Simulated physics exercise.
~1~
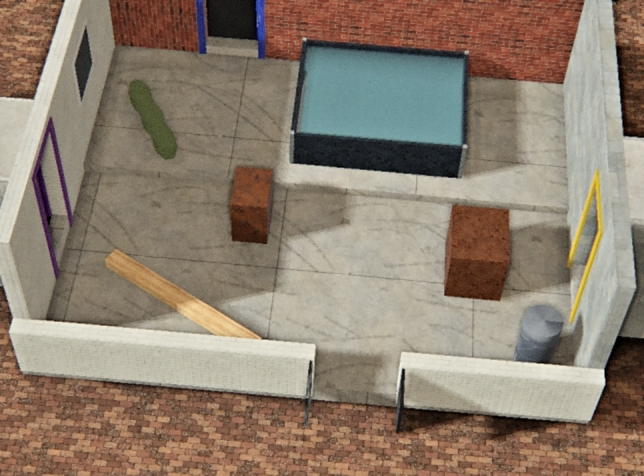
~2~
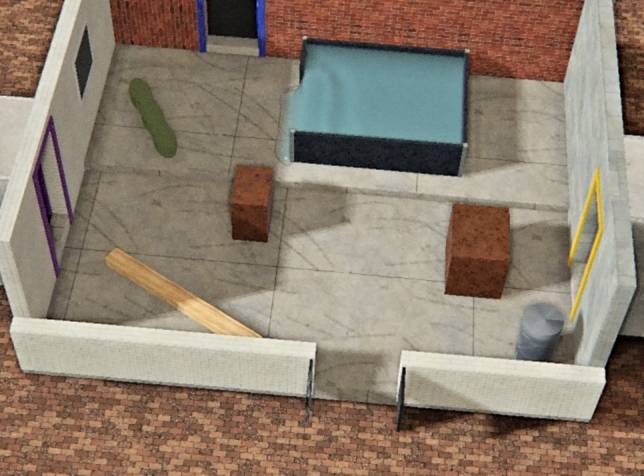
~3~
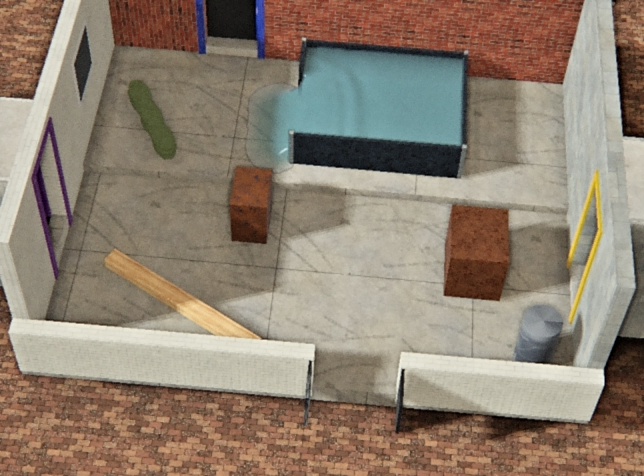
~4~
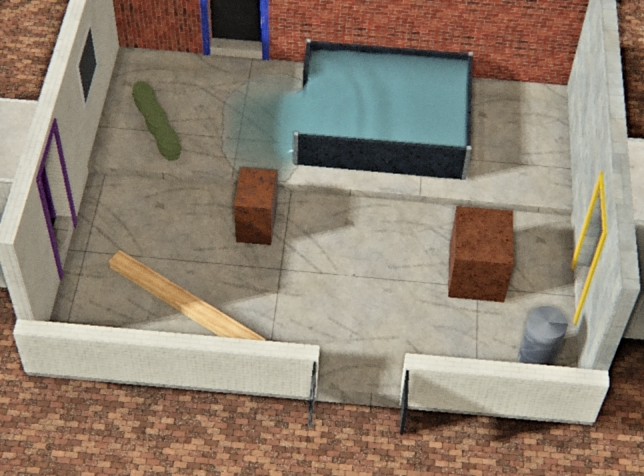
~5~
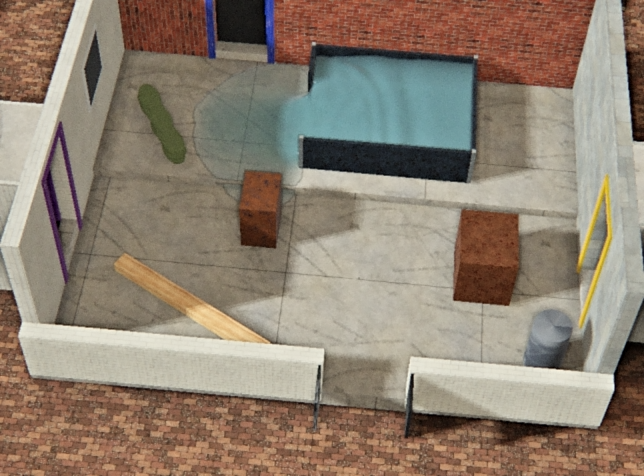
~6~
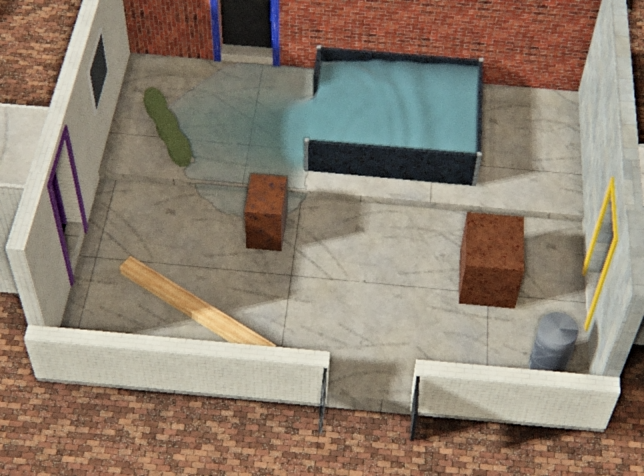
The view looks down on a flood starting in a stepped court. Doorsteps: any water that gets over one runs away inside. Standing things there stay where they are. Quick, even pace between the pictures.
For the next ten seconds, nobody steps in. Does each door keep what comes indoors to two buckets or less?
The purple door keeps it there; the blue door keeps it there; the yellow door keeps it there.
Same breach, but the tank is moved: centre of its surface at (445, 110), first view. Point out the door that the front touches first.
The one in blue.
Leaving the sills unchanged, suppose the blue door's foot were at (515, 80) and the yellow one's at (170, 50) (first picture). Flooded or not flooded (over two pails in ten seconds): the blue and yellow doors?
The blue door falls short, and the yellow door overflows.
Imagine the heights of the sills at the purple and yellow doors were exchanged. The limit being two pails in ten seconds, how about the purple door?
After the swap, purple overflows.
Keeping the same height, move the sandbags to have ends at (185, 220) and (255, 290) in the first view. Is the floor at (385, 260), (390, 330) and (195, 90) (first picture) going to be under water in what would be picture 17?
Taking the three spots in order: Untouched, untouched, swamped.
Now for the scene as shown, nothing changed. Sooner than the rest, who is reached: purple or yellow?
The purple one.
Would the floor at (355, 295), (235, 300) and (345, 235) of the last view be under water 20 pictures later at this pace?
Point by point: Not yet wet, inundated, not yet wet.
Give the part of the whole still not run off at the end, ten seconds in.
My estimate is some 98 percent.
A moment on, water covers 20 % of the floor; the purple door not reached, the blue door wet at the sill, nothing in, the yellow door not reached.
Next, water covers 30 % of the floor; the purple door wet at the sill, nothing in, the blue door wet at the sill, nothing in, the yellow door not reached.
Then, water covers 40 % of the floor; the purple door wet at the sill, nothing in, the blue door wet at the sill, nothing in, the yellow door not reached.
Later, water covers 65 % of the floor; the purple door wet at the sill, nothing in, the blue door under two buckets in, the yellow door not reached.
In the end, water covers 85 % of the floor; the purple door wet at the sill, nothing in, the blue door under two buckets in, the yellow door wet at the sill, nothing in.
